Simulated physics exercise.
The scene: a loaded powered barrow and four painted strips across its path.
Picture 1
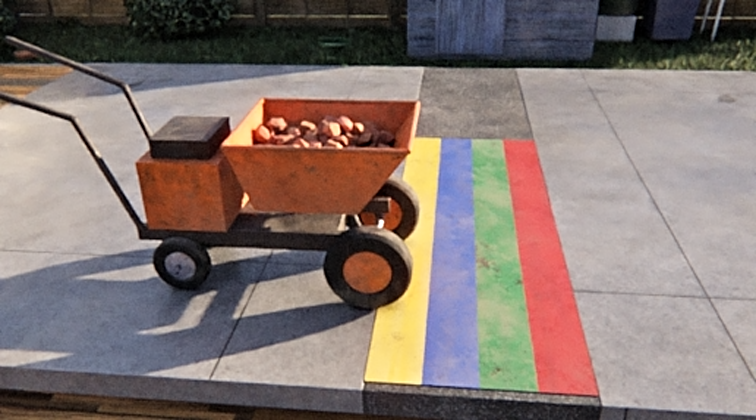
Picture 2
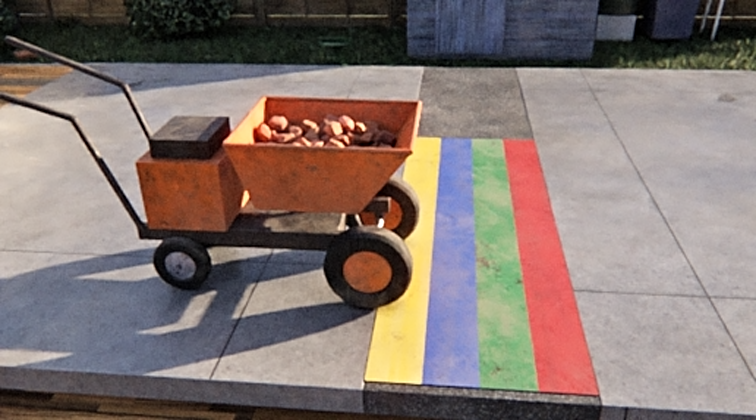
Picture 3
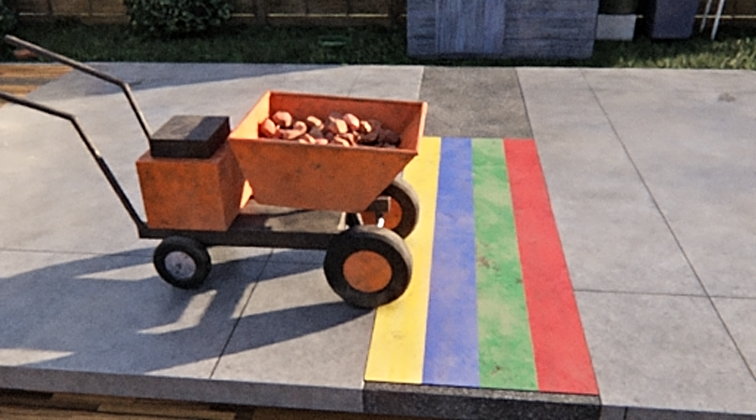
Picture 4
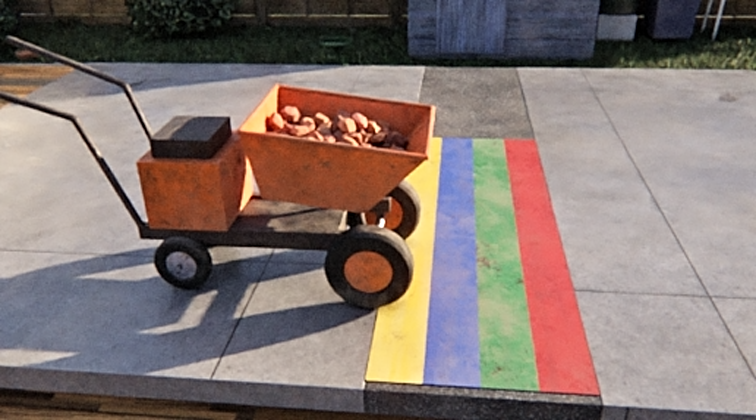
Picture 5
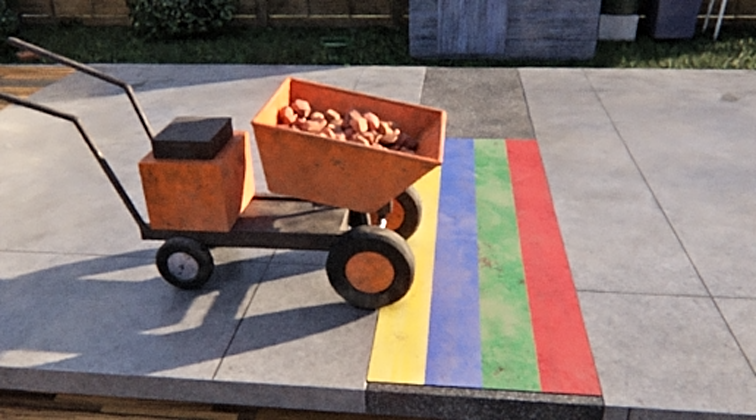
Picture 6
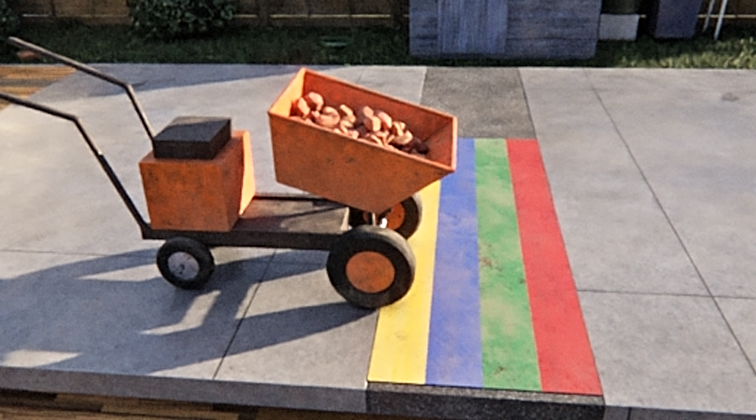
On a sunlit paved patio, an orange skip of rubble on a powered barrow tilting gradually forward beside yellow, blue, green and red strips.
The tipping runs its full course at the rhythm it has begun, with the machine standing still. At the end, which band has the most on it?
The red strip carries the most.
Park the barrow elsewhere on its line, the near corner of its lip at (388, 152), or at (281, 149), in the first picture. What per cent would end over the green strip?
Near 30 % and 20 %.
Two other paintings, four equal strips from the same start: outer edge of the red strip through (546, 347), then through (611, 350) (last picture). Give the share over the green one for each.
In turn 0 and 30 in a hundred.
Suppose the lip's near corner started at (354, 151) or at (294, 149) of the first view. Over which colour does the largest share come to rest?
At the first place that green strip, at the second the strip in blue.
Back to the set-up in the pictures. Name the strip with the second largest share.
In second place: The green one.
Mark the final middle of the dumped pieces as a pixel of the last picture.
Near (553, 272).
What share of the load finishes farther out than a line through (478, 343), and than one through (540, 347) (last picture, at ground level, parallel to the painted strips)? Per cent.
First some 80, then 60 per cent.
Soon, skip tipped steeply; all in the skip.
A while on, skip tipped right over; most in the skip; a small part over the green strip; a small part over the red strip.
Towards the end, skip tipped right over; about a quarter in the skip; a small part over the green strip; about a third over the red strip; about a quarter off the paint.
Finally, skip tipped right over; about a quarter in the skip; none over the yellow strip; none over the blue strip; a small part over the green strip; about a third over the red strip; about a quarter off the paint.
